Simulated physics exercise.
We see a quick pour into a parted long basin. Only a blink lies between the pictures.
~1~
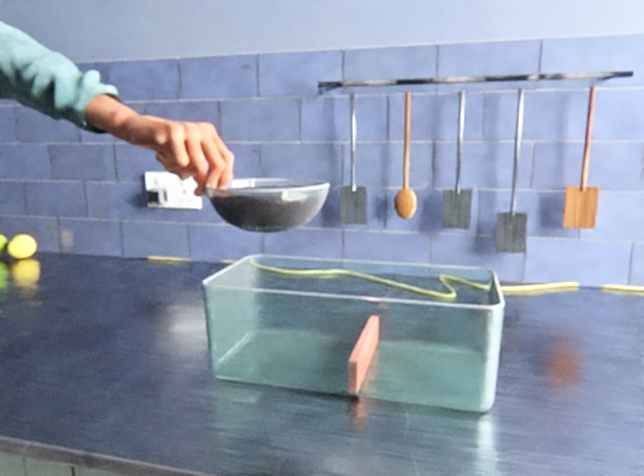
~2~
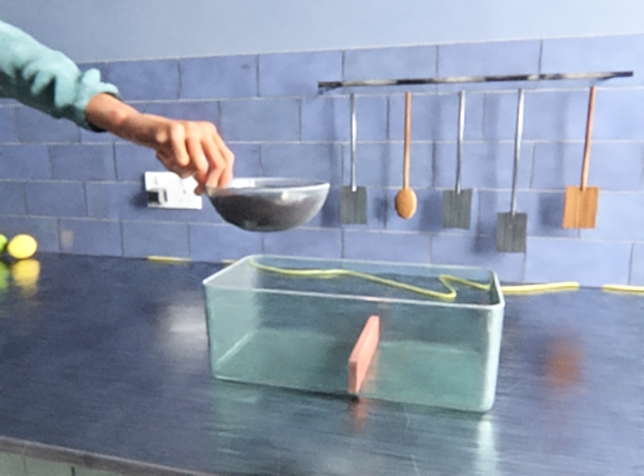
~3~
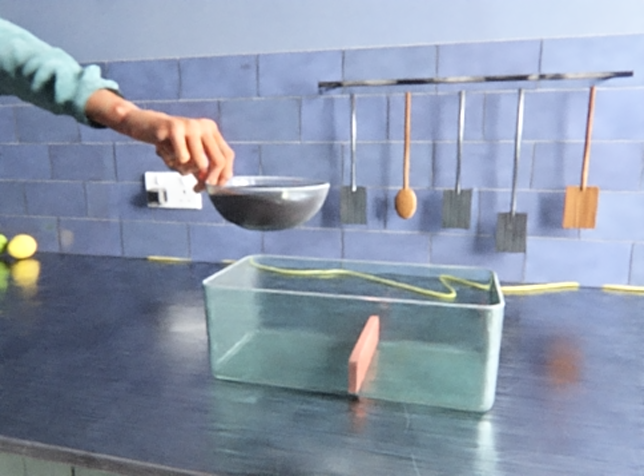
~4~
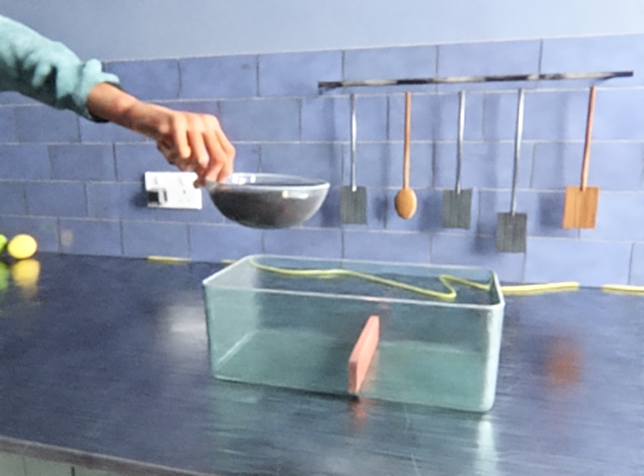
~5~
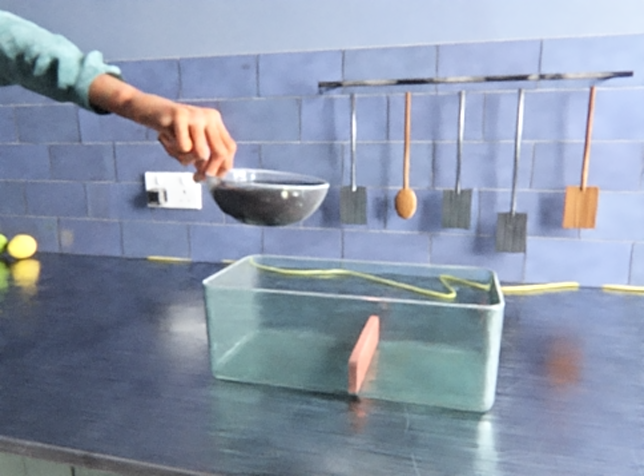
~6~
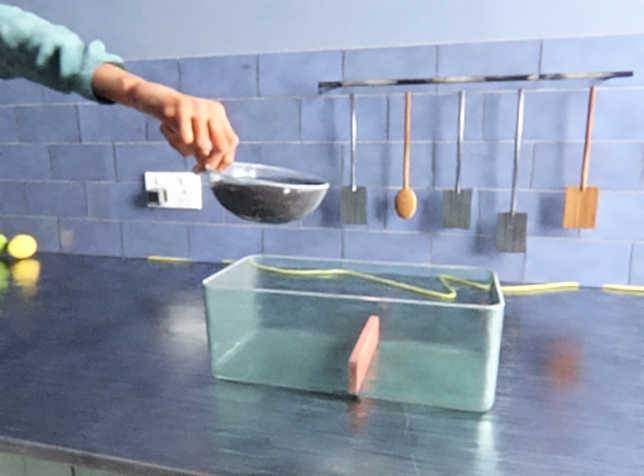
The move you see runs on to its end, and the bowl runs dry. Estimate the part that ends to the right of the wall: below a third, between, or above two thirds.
In the end more than two thirds is right of the wall.
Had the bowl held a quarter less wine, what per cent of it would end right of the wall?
Some 90 per cent.
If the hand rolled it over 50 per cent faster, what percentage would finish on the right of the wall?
It comes to 90 per cent or so.
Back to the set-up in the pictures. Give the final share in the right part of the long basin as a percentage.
Some 90 per cent.
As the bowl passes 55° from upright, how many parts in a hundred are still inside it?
It comes to 40 per cent or so.
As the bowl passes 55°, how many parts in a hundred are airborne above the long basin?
About 35 per cent.
A moment on, the bowl is tipped part way and 38 per cent is still to pour, 5 is left of the wall and 19 right of it.
Next, the bowl is tipped on its side and 1 per cent is still to pour, 8 is left of the wall and 83 right of it.
Then the bowl is tipped on its side and 0 per cent is still to pour, 9 is left of the wall and 90 right of it.
Later the bowl is tipped on its side and 0 per cent is still to pour, 9 is left of the wall and 90 right of it.
In the end 9 per cent lies left of the wall, 90 right of it and 1 outside.
